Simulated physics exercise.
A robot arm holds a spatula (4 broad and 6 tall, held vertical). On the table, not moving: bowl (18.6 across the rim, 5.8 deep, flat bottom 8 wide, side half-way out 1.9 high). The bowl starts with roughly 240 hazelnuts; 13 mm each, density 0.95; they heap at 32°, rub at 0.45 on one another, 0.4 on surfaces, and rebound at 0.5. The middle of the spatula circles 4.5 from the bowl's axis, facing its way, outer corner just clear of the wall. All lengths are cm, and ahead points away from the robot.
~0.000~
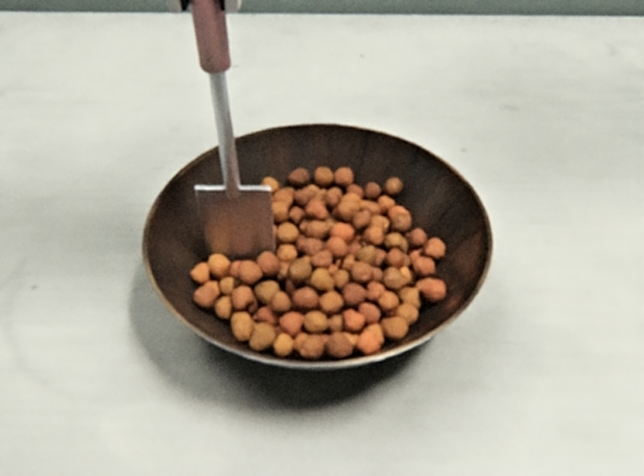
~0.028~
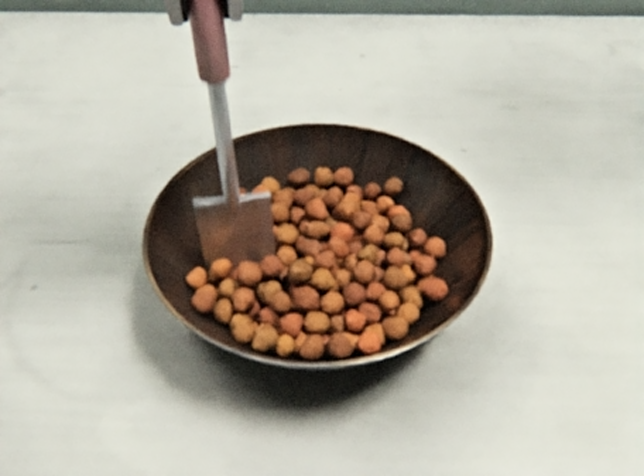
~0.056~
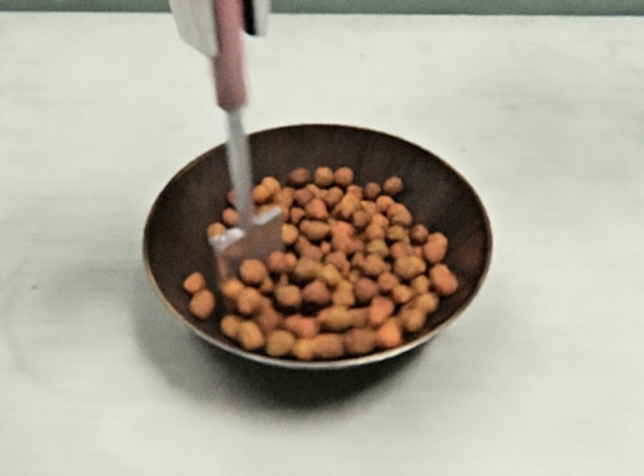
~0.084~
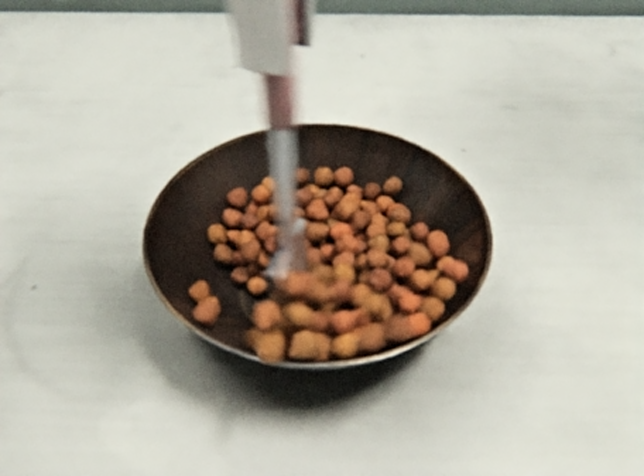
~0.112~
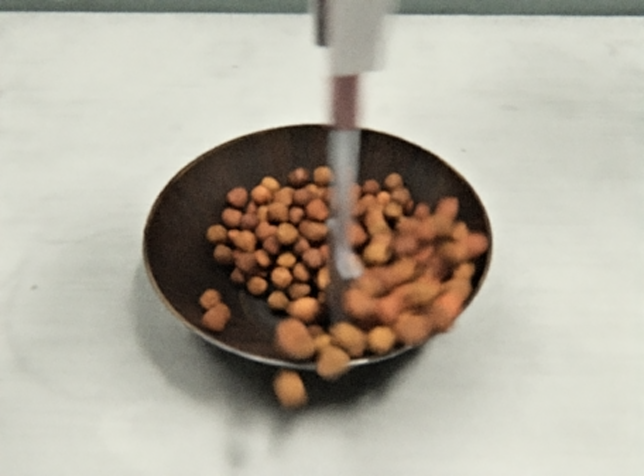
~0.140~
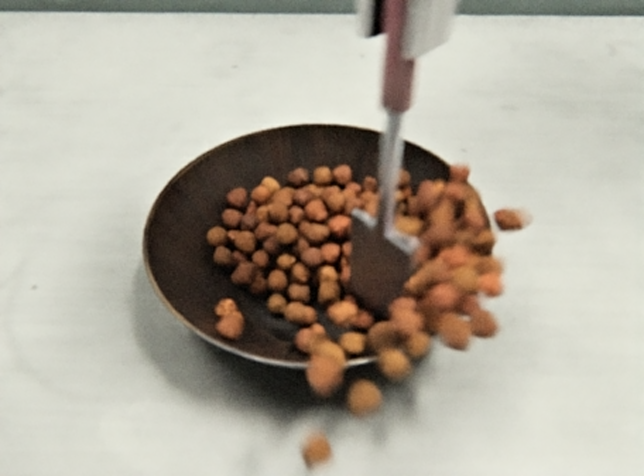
A robot arm sweeps a spatula rightward through a bowl, flinging some hazelnuts over the rim.
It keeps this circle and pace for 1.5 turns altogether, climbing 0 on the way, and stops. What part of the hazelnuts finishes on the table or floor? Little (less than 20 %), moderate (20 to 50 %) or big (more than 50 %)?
Answer: Big; more than 50 % of the hazelnuts finish on the table or floor.
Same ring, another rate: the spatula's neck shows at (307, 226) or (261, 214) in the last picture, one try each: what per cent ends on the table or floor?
About 35 and 20 per cent.
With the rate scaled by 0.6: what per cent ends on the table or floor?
About 40 per cent.
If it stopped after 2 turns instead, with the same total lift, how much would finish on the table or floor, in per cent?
It would be near 65 per cent.
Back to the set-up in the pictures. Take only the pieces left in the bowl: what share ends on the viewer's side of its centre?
About 45 per cent.
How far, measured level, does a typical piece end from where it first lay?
Roughly 25 cm.
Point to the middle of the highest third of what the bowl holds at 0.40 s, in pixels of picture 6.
At about (255, 309).
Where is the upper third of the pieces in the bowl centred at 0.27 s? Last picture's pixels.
At about (271, 140).
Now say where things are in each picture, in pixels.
In the first picture, spatula neck at (229, 164), 0° round; upper third of the load around (323, 256), from x 200 to 435, top at y 175; 243 in the bowl.
In the second picture, spatula neck at (229, 175), 11° round; upper third of the load around (325, 263), from x 195 to 435, top at y 175.
In the third picture, spatula neck at (245, 203), 41° round; upper third of the load around (329, 277), from x 195 to 445, top at y 175.
In the fourth picture, spatula neck at (287, 223), 74° round; upper third of the load around (347, 291), from x 200 to 455, top at y 175; 242 in the bowl, 1 in flight or on the tool.
In the fifth picture, spatula neck at (342, 224), 106° round; upper third of the load around (393, 282), from x 210 to 470, top at y 175; 238 in the bowl, 5 in flight or on the tool.
In the sixth picture, spatula neck at (386, 205), 138° round; upper third of the load around (434, 257), from x 220 to 515, top at y 175; 230 in the bowl, 13 in flight or on the tool.
After 0.27 s, 290° round, highest piece 12 above the table; 167 in the bowl, 22 on the table or floor, 54 in flight or on the tool.
After 0.40 s, 81° round, highest piece 10 above the table; 121 in the bowl, 82 on the table or floor, 40 in flight or on the tool.
After 0.67 s, 180° round, highest piece 5 above the table; 145 on the table or floor, 98 in the bowl.
After 1.37 s, 180° round, highest piece 3 above the table; 145 on the table or floor, 98 in the bowl.
At rest, 145 on the table or floor, 98 in the bowl. That is 60 % on the table or floor.
